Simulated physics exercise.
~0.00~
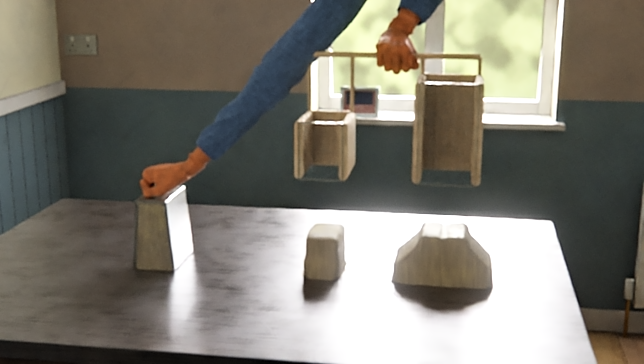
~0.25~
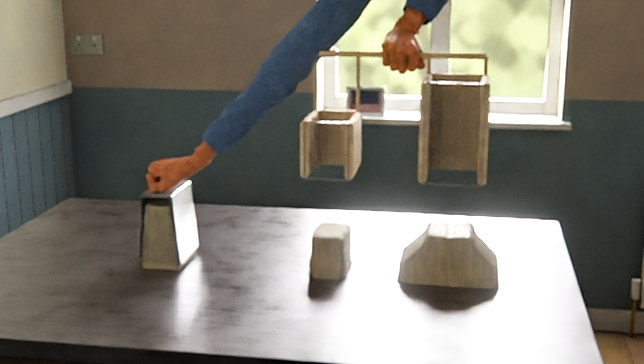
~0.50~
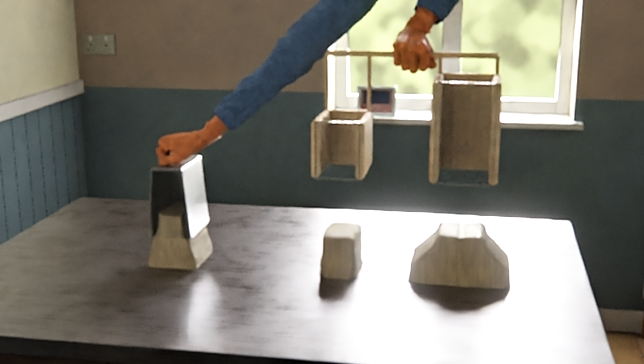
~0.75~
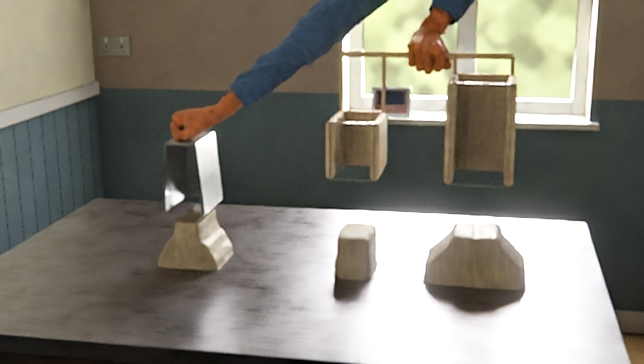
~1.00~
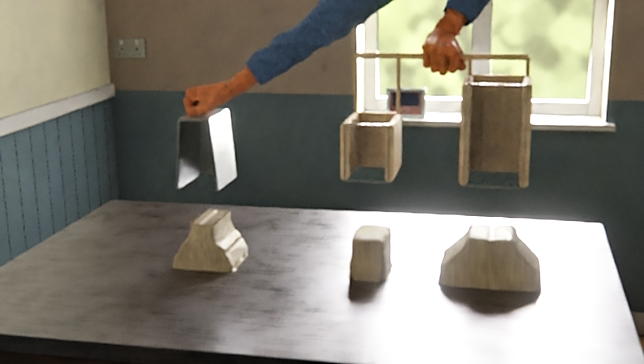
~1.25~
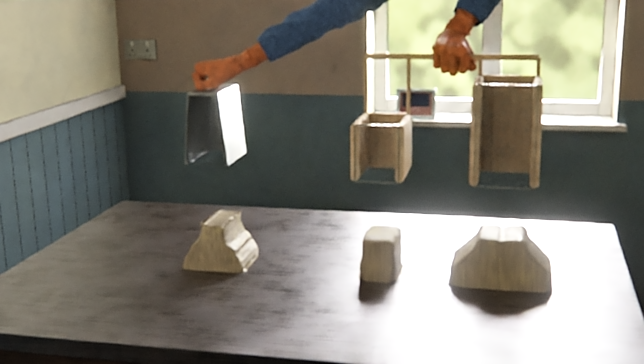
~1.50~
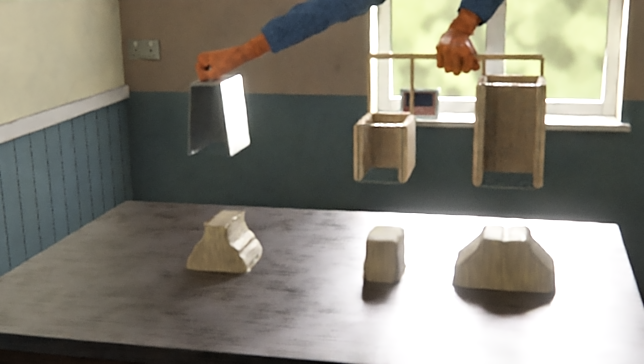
A room with a bright window and blue-green lower walls is seen from slightly above a dark, glossy table. At the left, a hand in a blue sleeve grips a tapered metal tin, while another hand holds a rail with two open wooden boxes above two pale, blocky mounds. The view drifts slightly left as the tin is drawn straight up, uncovering a pale, thick mix. The mix sinks and spreads at its base into a squat, stepped lump. At the end it stands still, clearly lower than the tin is deep, with the tin held above it.
